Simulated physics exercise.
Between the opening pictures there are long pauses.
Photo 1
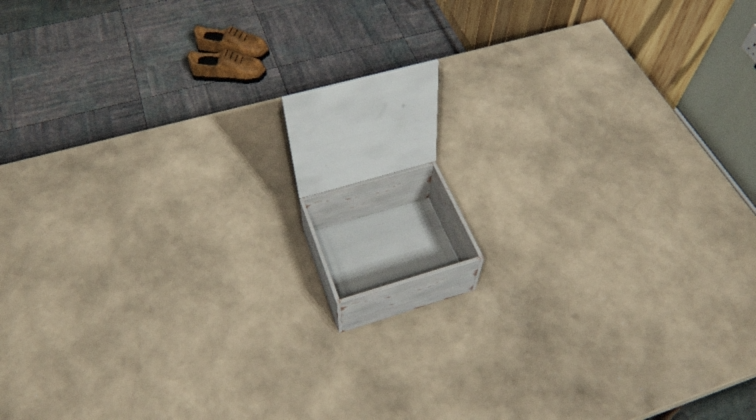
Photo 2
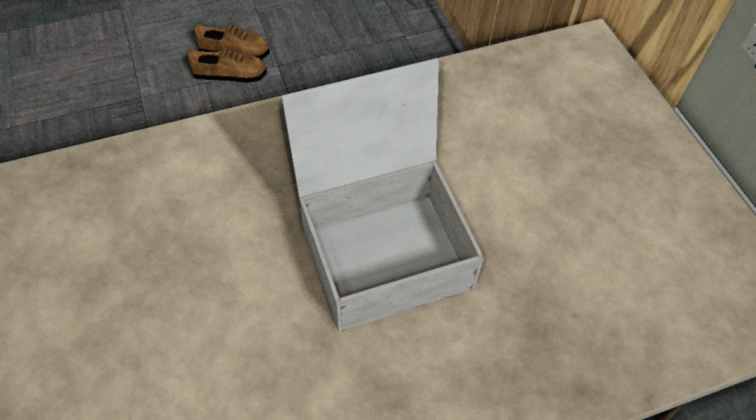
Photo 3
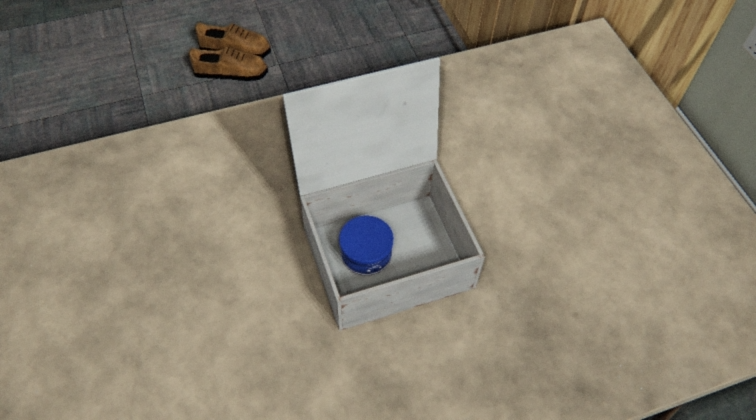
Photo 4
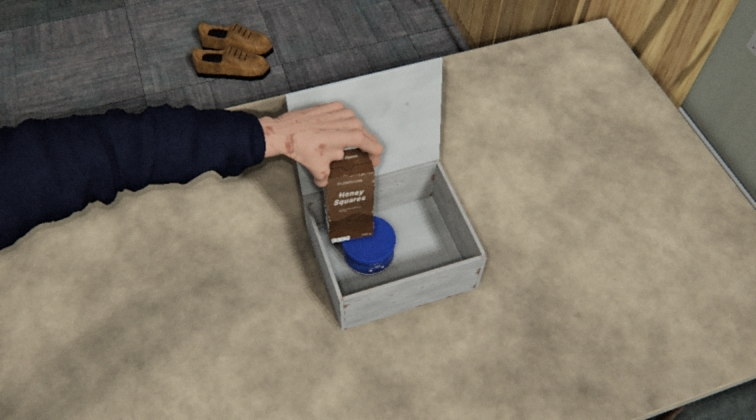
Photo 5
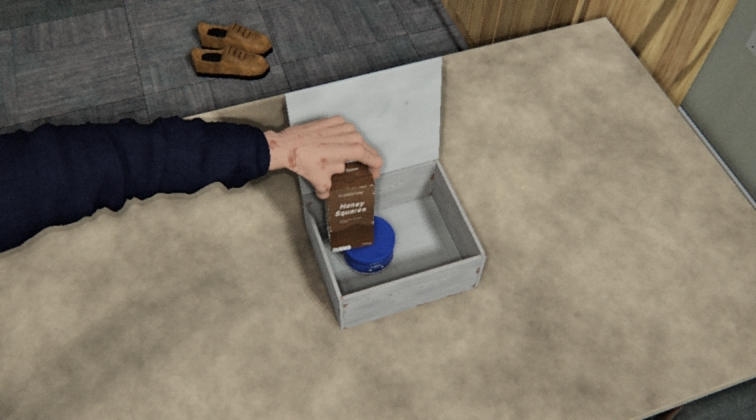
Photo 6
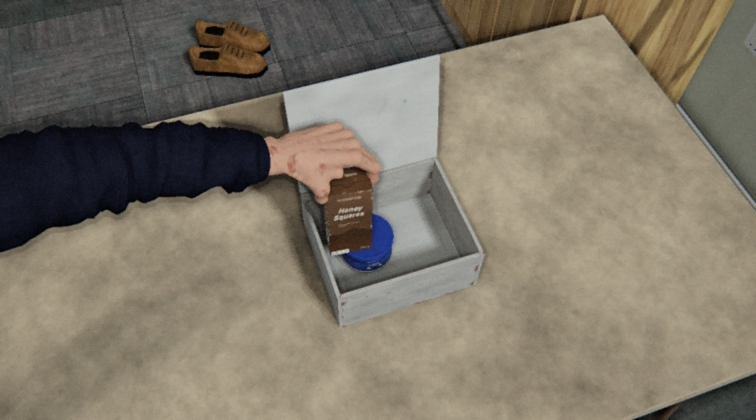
A hand lowers a brown carton into an open box beside a blue tub.
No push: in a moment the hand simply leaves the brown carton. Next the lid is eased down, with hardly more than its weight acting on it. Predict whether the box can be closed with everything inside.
The box cannot be closed.
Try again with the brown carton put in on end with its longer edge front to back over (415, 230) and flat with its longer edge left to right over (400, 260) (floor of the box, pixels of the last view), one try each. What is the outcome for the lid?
Try one: Lid left up; try two: Lid down.
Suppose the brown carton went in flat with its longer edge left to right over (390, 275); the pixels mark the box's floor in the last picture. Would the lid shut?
It seals the box.
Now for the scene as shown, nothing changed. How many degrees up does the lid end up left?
Near 16° up from the rim.
Then, 1.40 s later than the last frame, lid 78° above the rim.
Then, 1.80 s later than the last frame, lid 46° above the rim; brown carton tilted by 21° near (353, 230).
Then, 2.00 s later than the last frame, lid 14° above the rim; brown carton tilted by 69° near (364, 267).
When it is over, lid 15° above the rim; lying over in the box, brown carton; blue tub as before. End places, in pixels of the last picture, brown carton near (364, 266).
